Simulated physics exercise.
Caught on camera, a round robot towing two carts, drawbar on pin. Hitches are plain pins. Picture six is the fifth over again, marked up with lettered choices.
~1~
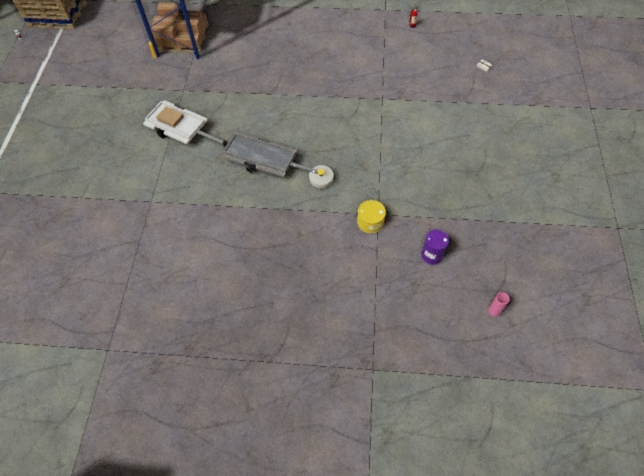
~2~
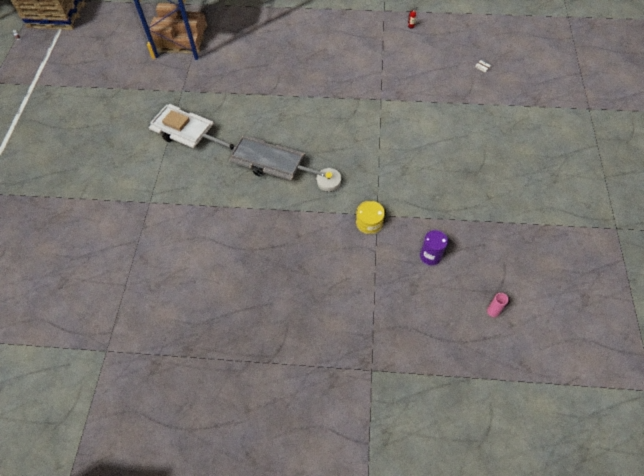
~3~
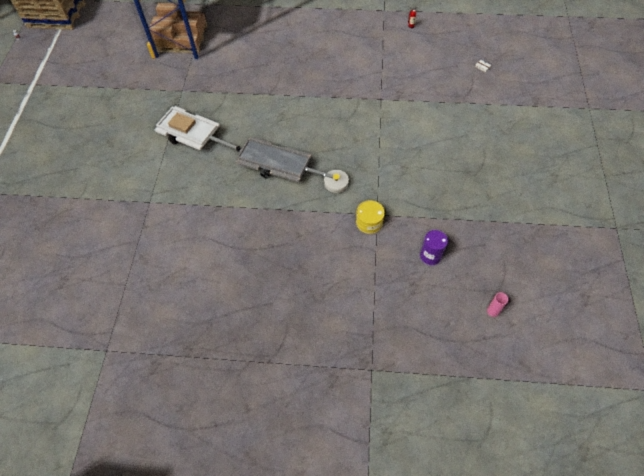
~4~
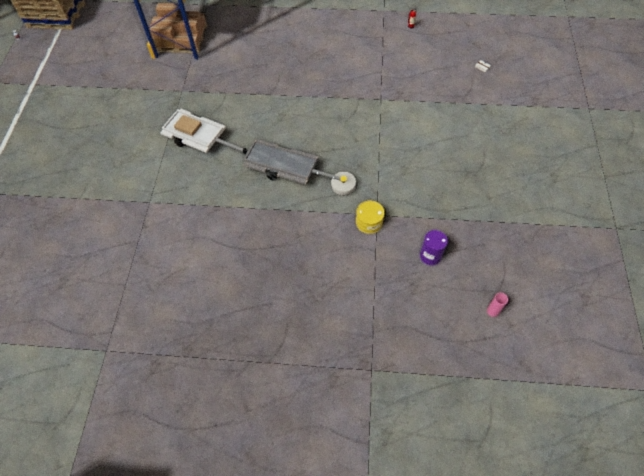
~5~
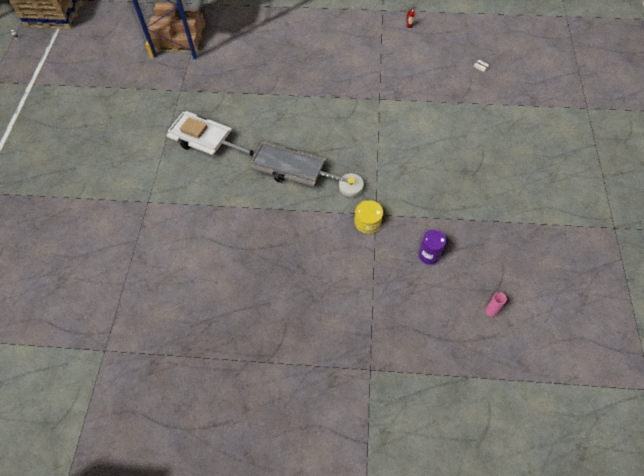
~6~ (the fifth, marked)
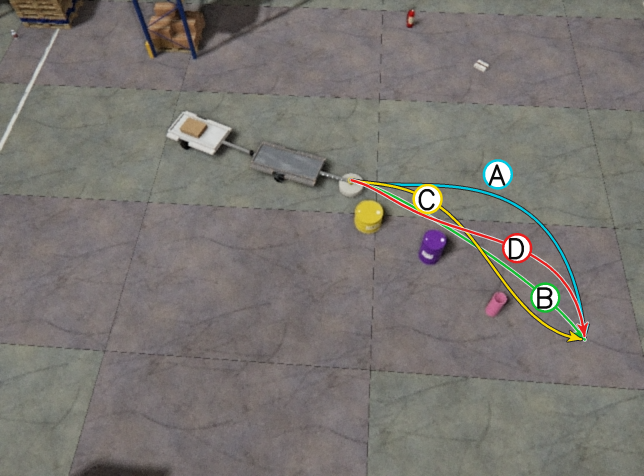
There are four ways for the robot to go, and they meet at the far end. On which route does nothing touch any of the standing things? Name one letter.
With A nothing is hit.
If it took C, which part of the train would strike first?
The grey cart touches first.
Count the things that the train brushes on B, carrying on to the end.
In all, two.
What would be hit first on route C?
First the purple drum.
On the marked copy, A from (351, 180) via (509, 202) to (585, 338); B from (351, 180) via (468, 241) to (585, 340); C from (351, 180) via (470, 236) to (581, 339); D from (351, 180) via (483, 236) to (585, 336).
With A. Early on, robot (460, 192), last cart (290, 161).
Further on, robot (553, 247), last cart (388, 176).
At the end, robot (582, 342), last cart (464, 200); nothing has been touched.
As for the rest, B meets the purple drum and yellow tub; C meets the purple drum, pink post and yellow tub; D meets the yellow tub.
